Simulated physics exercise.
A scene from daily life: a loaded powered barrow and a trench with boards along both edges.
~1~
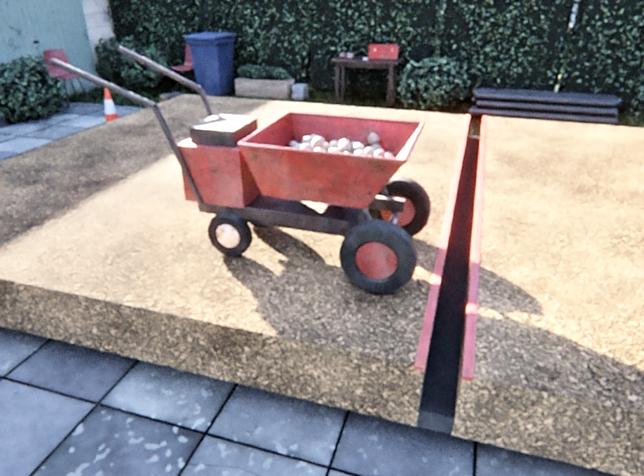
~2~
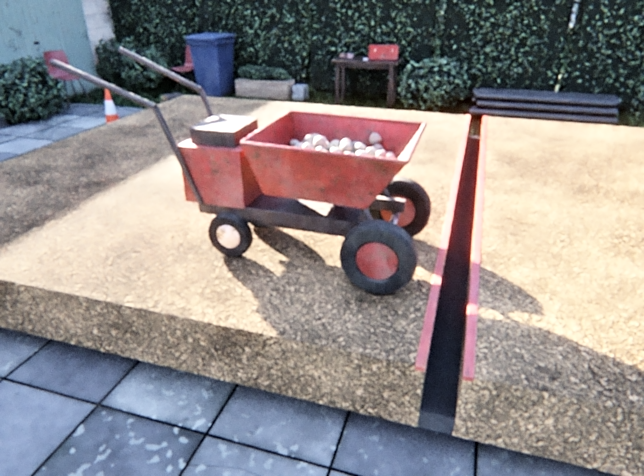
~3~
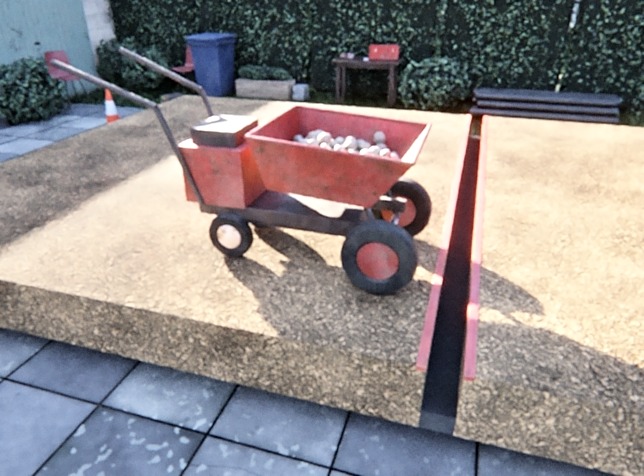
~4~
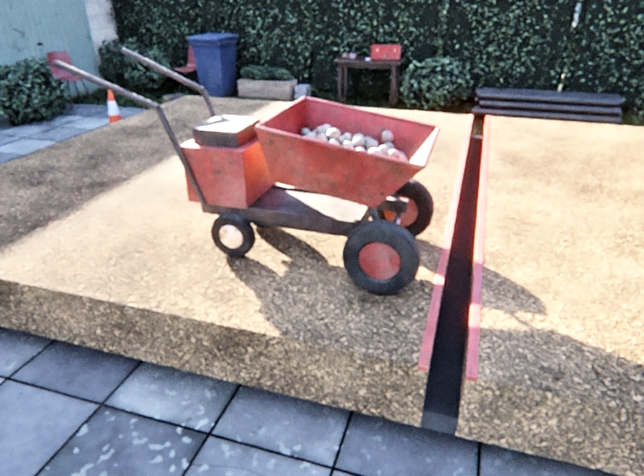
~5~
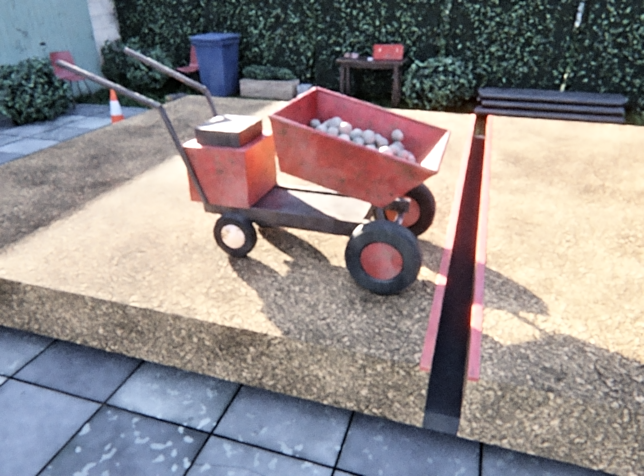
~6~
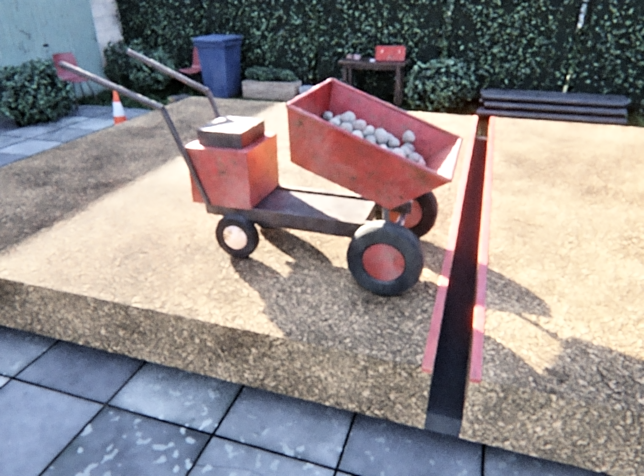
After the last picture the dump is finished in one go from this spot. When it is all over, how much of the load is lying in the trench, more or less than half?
Not the bulk.
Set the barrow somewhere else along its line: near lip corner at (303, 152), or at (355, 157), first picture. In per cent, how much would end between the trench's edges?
Some 50 in a hundred, then some 70 in a hundred.
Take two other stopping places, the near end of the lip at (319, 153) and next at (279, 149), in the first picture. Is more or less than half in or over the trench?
Well, the first try gives the bigger portion, and the second gives a smaller portion.
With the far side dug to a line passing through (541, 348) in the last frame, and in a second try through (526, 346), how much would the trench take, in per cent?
First one: 80 per cent; second one: 60 per cent.
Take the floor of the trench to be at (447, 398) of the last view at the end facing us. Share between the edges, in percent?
I'd put it at about 10 in a hundred.
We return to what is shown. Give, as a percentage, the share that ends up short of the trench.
Around 0 per cent.
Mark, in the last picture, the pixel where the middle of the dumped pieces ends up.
I'd mark it at roughly (526, 279).
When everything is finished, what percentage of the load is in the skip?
Roughly 0 per cent.
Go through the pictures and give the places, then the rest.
The first picture shows lip of the skip near (404, 162), level; top of the load near (335, 159), river pebbles; first edge of the trench near (427, 327); far edge near (471, 335), the trench under half as wide as the skip, and about as deep as wide.
The second picture shows lip of the skip near (406, 163), level; top of the load near (320, 153).
The third picture shows lip of the skip near (413, 164), tipped barely; top of the load near (325, 150).
The fourth picture shows lip of the skip near (423, 168), tipped a little; top of the load near (322, 140).
The fifth picture shows lip of the skip near (436, 173), tipped a little; top of the load near (330, 140).
The sixth picture shows lip of the skip near (450, 181), tipped clearly; top of the load near (326, 137); first edge of the trench near (435, 328); far edge near (478, 337).
Shortly afterwards, skip tipped steeply; the whole lot in the skip.
Next, skip tipped steeply; all but a few in the skip; only a few beyond it; a little falling.
Some moments later, skip tipped right over; near a quarter in the skip; near two thirds beyond it; only a few falling.
In the end, skip tipped right over; a little in or heaped over the trench; all but a few beyond it.
